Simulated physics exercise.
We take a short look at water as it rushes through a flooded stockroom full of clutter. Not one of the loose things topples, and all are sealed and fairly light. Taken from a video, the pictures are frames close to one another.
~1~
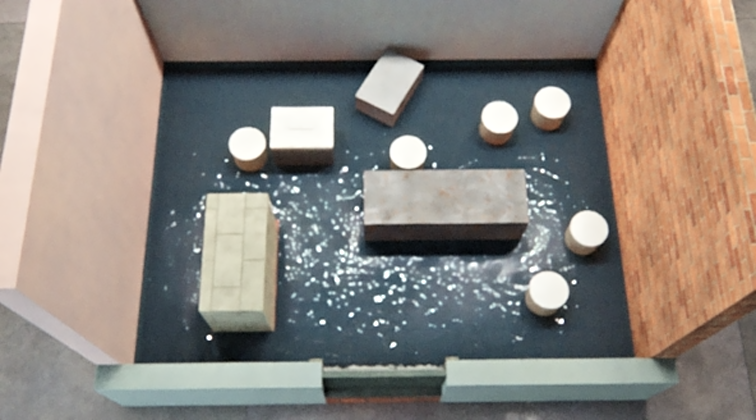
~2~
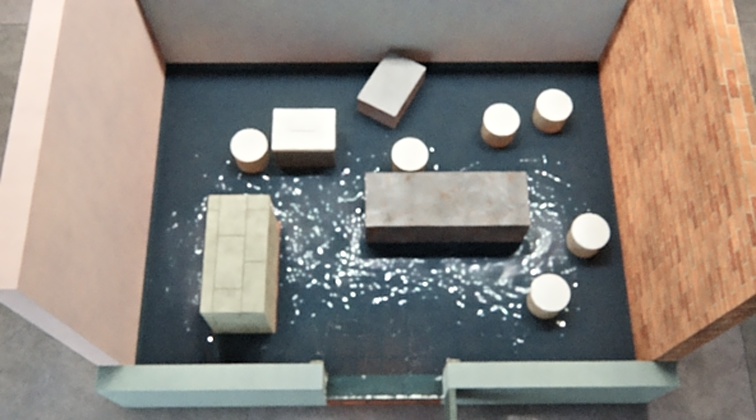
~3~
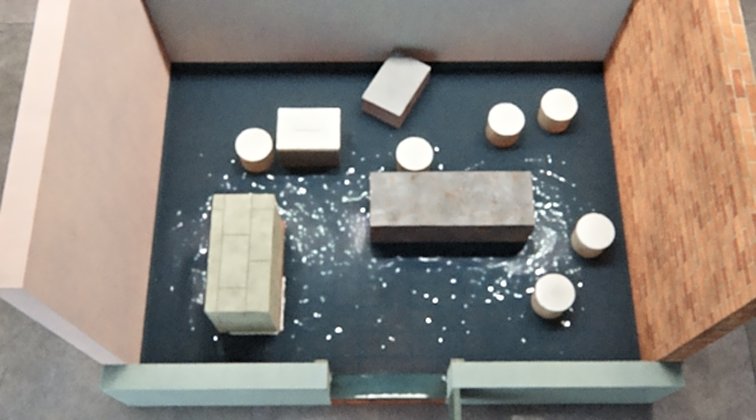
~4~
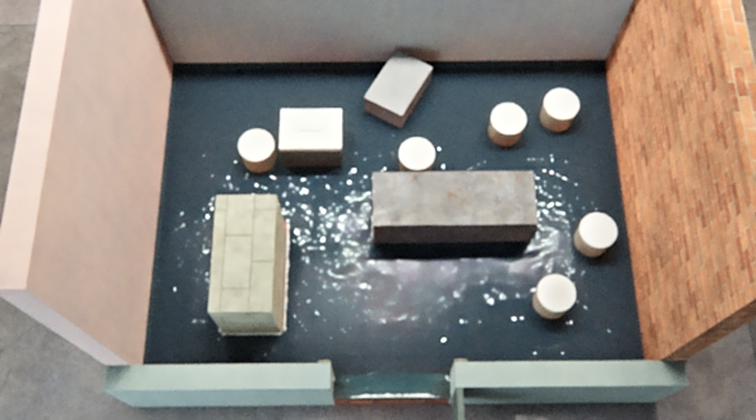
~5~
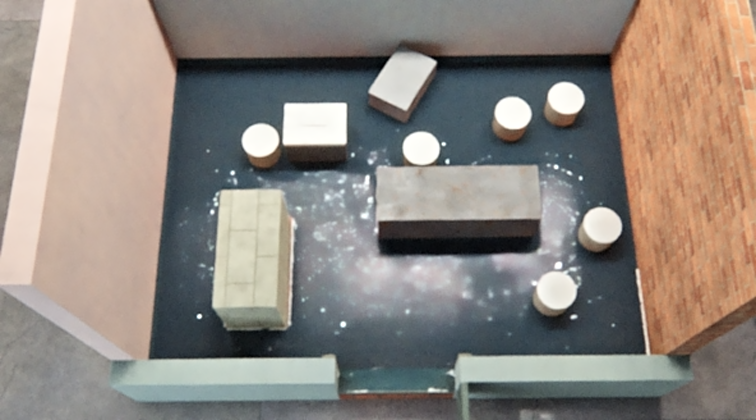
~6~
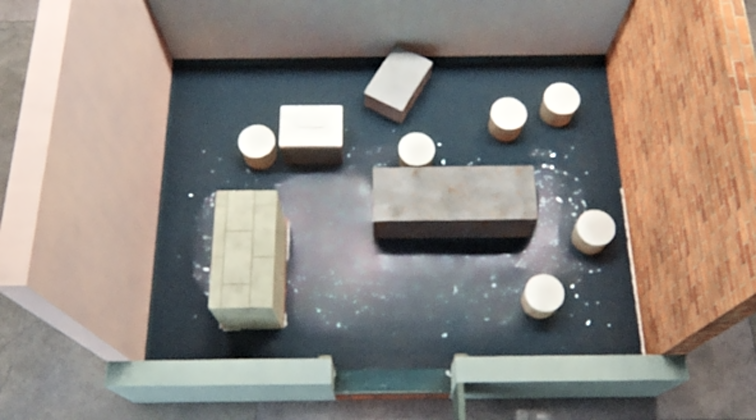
In a small walled room, water glittered and swirled around pale blocks and round pails, its bright specks fading to a cloudy haze, while the objects barely moved, one lower-right pail shifting slightly left.
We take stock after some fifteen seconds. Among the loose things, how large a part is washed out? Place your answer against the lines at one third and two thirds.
It sits between the two lines.
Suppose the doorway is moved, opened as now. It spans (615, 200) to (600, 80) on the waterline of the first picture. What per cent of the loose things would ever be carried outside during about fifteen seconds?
Fraction out: Near 90 %.
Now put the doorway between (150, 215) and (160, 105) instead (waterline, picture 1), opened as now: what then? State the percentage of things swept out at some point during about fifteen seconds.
I'd guess around 50 percent.
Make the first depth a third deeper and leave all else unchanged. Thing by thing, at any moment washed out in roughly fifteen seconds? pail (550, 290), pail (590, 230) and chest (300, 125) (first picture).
Sequence: Removed / removed / removed.
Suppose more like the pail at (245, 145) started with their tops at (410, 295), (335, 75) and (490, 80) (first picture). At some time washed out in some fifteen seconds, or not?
The first departs, the second remains behind, the third remains behind.
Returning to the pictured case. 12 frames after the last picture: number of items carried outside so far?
1.
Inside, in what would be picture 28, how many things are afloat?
I make it 6 of them.
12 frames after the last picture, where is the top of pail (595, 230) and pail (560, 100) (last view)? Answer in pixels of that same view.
Close to (542, 305), and close to (581, 139).
A moment on, 0 of 8 are out; 8 afloat.
Next, 1 of 8 are out; 7 afloat.
Later, 2 of 8 are out; 6 afloat.
In the end, 3 of 8 are out; 5 afloat.
